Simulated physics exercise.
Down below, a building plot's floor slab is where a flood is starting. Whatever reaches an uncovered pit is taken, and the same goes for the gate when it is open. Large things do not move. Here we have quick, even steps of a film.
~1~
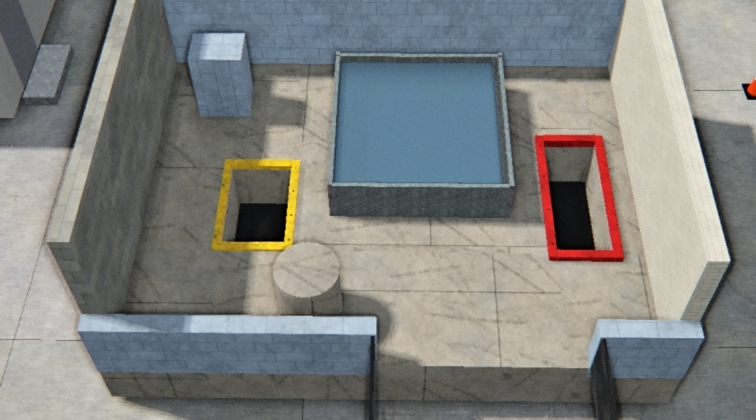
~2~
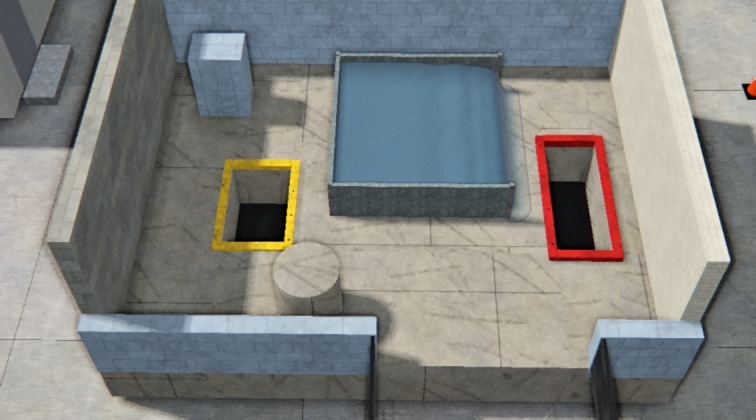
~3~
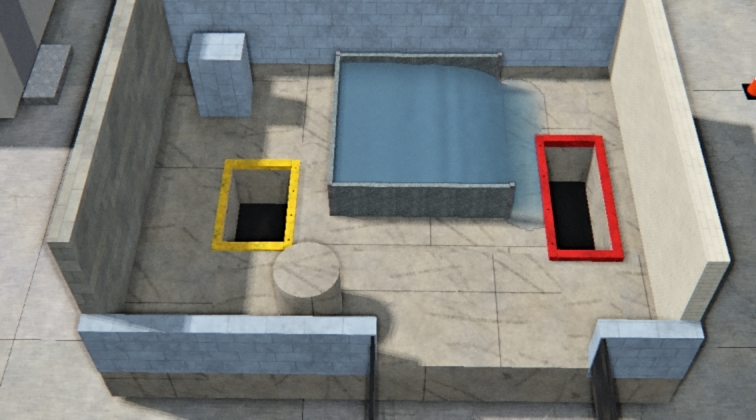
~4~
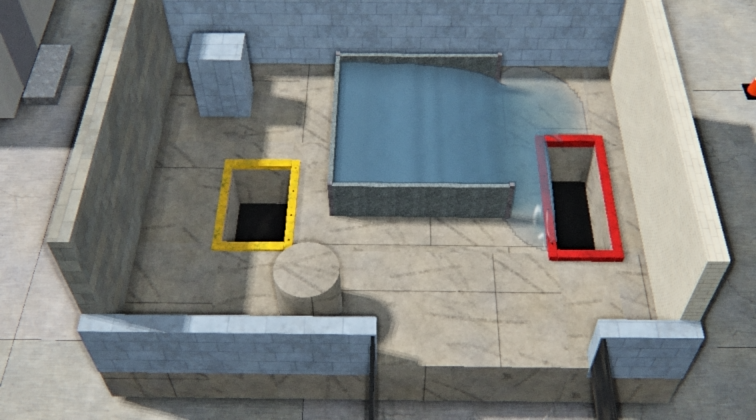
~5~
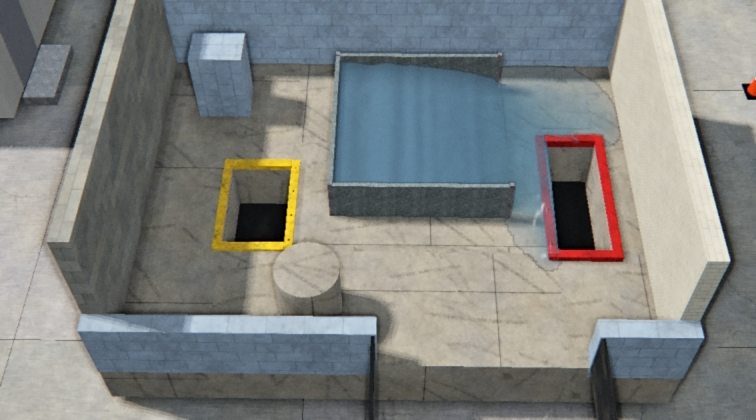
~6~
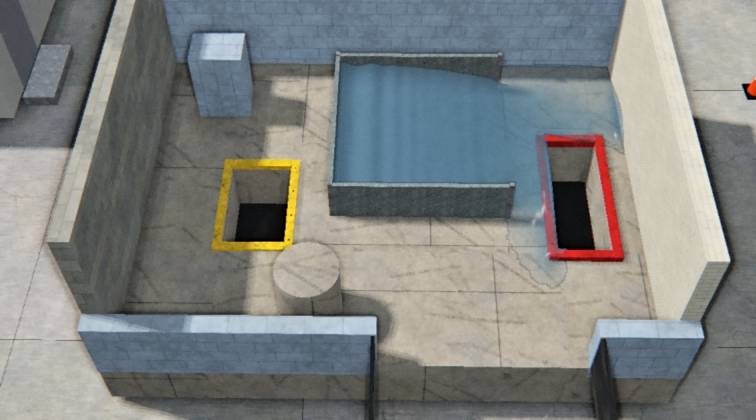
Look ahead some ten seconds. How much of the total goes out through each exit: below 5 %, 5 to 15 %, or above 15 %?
At the end, the gate gets a medium chunk - five to fifteen per cent, the red pit gets a sizeable chunk - beyond fifteen per cent, the yellow pit gets a mere sliver - short of five per cent.
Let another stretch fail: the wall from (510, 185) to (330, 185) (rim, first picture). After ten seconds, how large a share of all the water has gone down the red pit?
In percent, red takes 0.
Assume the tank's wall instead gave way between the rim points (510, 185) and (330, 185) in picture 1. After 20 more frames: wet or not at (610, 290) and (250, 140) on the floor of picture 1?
Taking them in order, I'd say swamped and then not reached.
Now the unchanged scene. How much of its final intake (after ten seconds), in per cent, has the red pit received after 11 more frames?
I'd put it at about 60 per cent.
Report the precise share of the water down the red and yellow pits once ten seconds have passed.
34 and 0 per cent respectively.
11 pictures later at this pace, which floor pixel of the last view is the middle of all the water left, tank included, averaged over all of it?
The balance point is around (488, 141).
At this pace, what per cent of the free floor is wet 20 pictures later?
Roughly 40 percent, I'd say.
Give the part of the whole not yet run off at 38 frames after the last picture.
About 58 per cent.
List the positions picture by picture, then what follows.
The water tank at (420, 120) is whole and still, in the first frame.
Water pours out at (500, 140) and has run to (511, 219), in the second frame.
Water pours out at (500, 141) and has run to (522, 84), in the third frame.
Water pours out at (500, 142) and has run to (544, 244), in the fourth frame.
The front is at (551, 266), out from the gap at (500, 142), in the fifth frame.
Water pours out at (500, 142) and has run to (553, 281), in the sixth frame.
A moment on, water covers 25 % of the floor; the gate 0 %, the red pit 12 %, the yellow pit 0 %.
Next, water covers 30 % of the floor; the gate 1 %, the red pit 21 %, the yellow pit 0 %.
Then, water covers 40 % of the floor; the gate 3 %, the red pit 30 %, the yellow pit 0 %.
Later, water covers 70 % of the floor; the gate 7 %, the red pit 35 %, the yellow pit 0 %.
In the end, water covers 95 % of the floor; the gate 12 %, the red pit 35 %, the yellow pit 0 %.
